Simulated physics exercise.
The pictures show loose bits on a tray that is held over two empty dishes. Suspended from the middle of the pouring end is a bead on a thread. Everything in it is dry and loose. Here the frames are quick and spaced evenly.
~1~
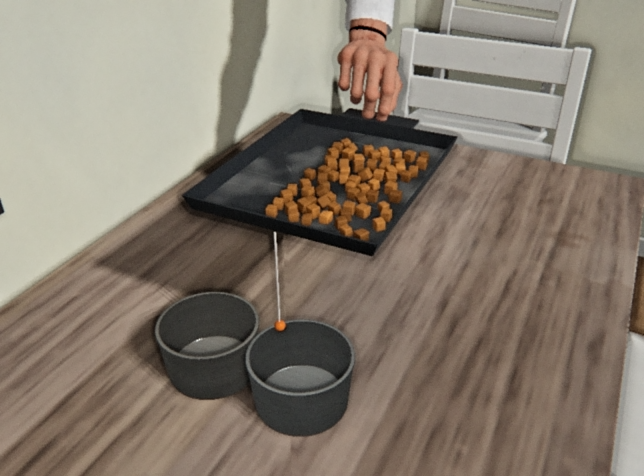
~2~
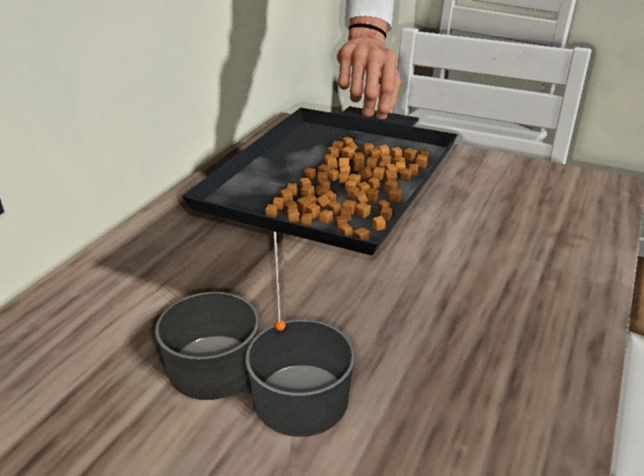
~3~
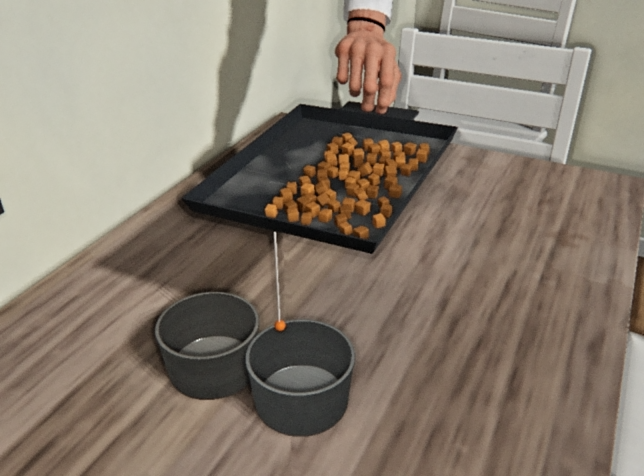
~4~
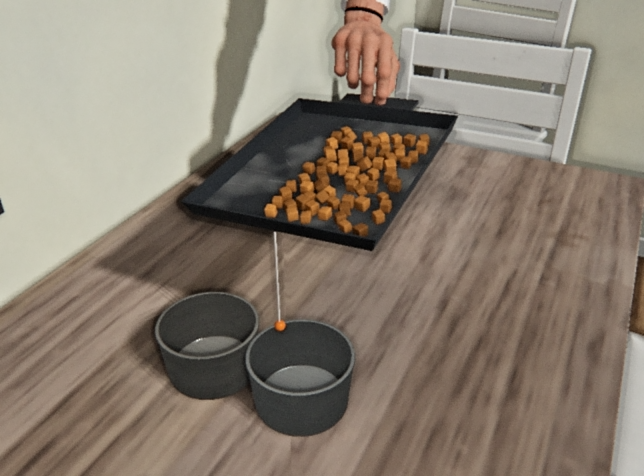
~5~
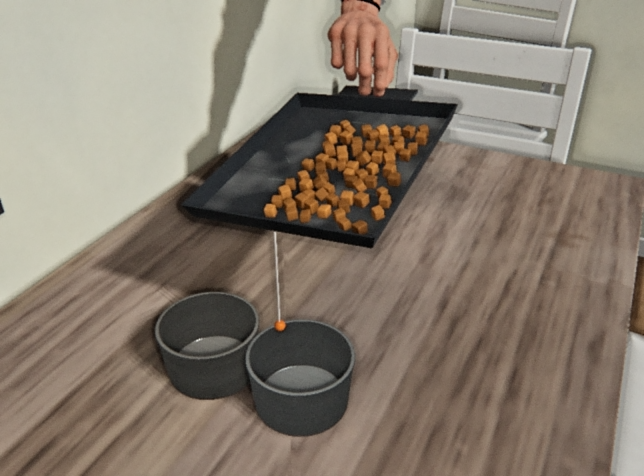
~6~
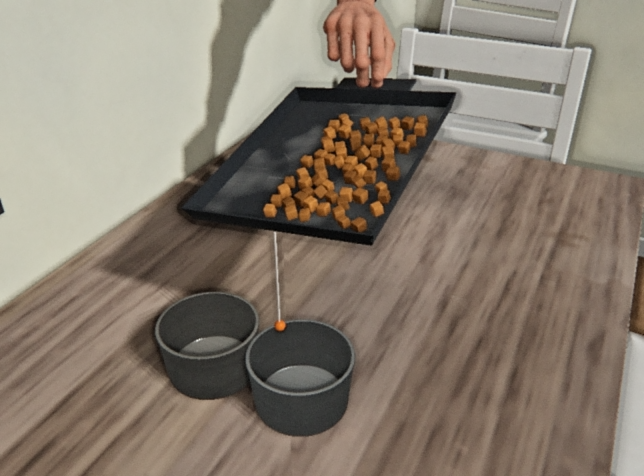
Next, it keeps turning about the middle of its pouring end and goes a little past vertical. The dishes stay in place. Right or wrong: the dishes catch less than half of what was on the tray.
Wrong - they catch more than half.
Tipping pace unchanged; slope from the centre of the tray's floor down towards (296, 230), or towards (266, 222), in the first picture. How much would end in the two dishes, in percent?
I'd say roughly 20 percent with the first slope, 30 percent with the other.
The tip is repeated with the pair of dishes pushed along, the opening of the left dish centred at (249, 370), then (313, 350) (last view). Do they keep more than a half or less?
At place one a lesser share; at place two a lesser share.
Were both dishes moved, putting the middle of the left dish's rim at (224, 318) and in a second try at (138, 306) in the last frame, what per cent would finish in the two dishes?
Close to 70 in a hundred, then close to 60 in a hundred.
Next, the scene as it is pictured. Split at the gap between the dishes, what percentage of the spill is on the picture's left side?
I'd put it at close to 90 per cent.
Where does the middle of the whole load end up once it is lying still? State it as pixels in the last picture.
About pixel (206, 362).
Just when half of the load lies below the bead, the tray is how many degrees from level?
110°, roughly.
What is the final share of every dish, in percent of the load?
I'd say some 80 in a hundred wind up in the left dish, and some 0 in a hundred in the right.
Shortly afterwards, tray tipped steeply; all but a few on the tray; a little in the left dish; only a few in the air.
Next, tray tipped right over; all but a few on the tray; a little in the left dish; only a few in the air.
Some moments later, tray tipped past a quarter turn; only a few in the right dish; the bulk in the left dish; near a quarter outside both.
In the end, tray tipped past a quarter turn; only a few in the right dish; the bulk in the left dish; near a quarter outside both.
